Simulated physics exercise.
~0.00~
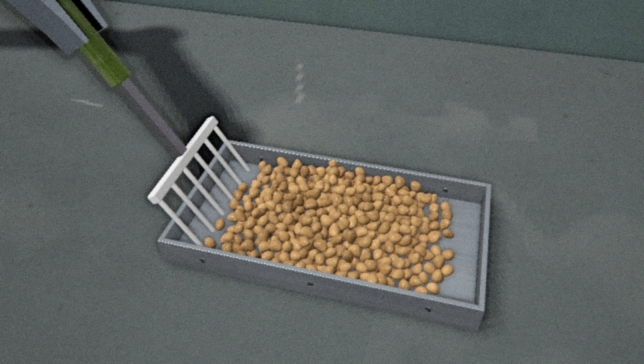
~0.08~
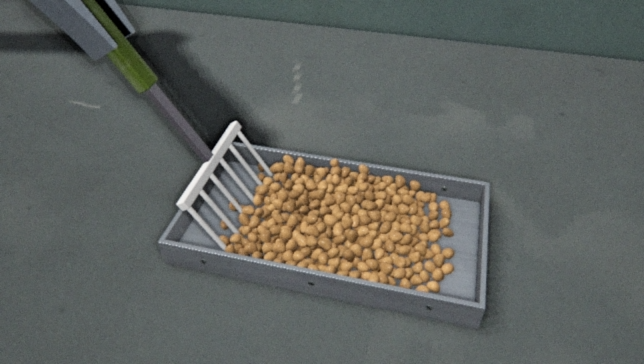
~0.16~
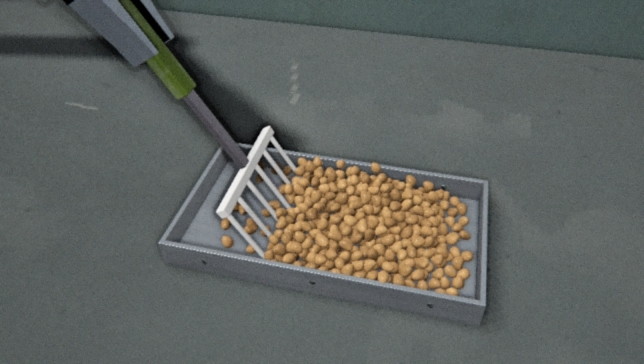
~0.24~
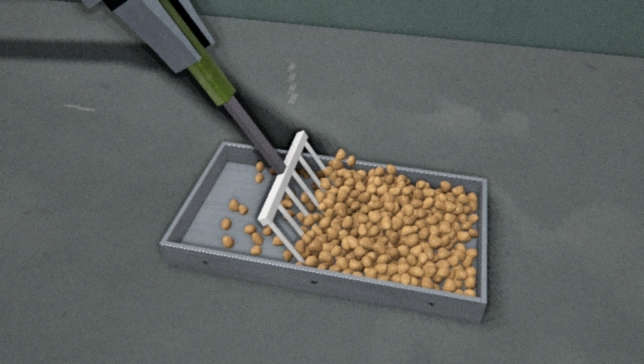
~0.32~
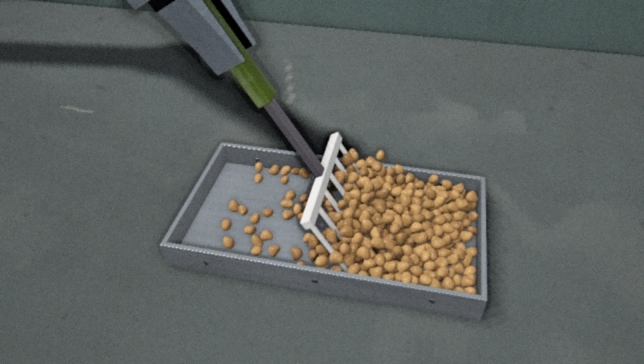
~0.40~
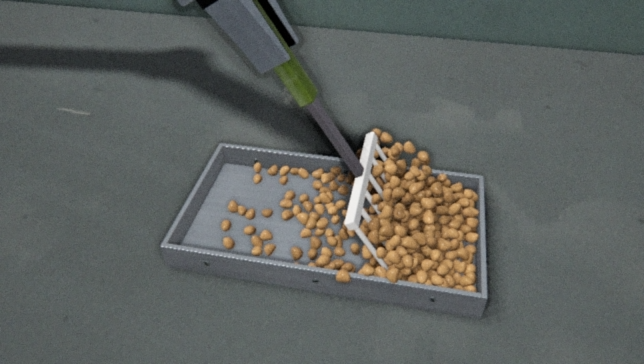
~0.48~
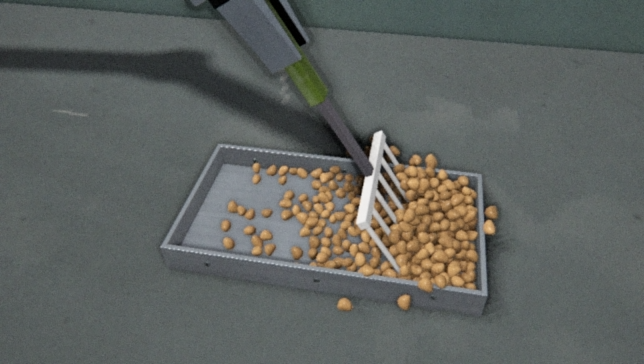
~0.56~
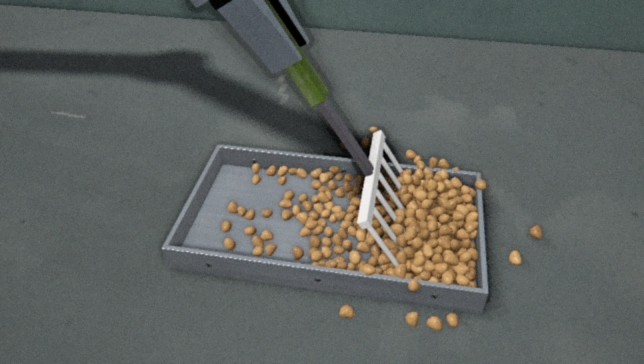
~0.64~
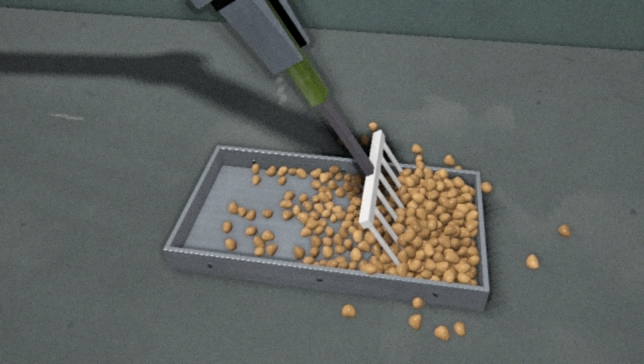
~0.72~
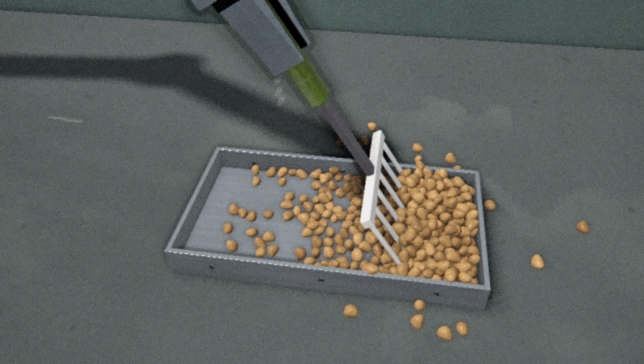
A rake pushes dried beans rightward along a trough, stops, and a few spill out.
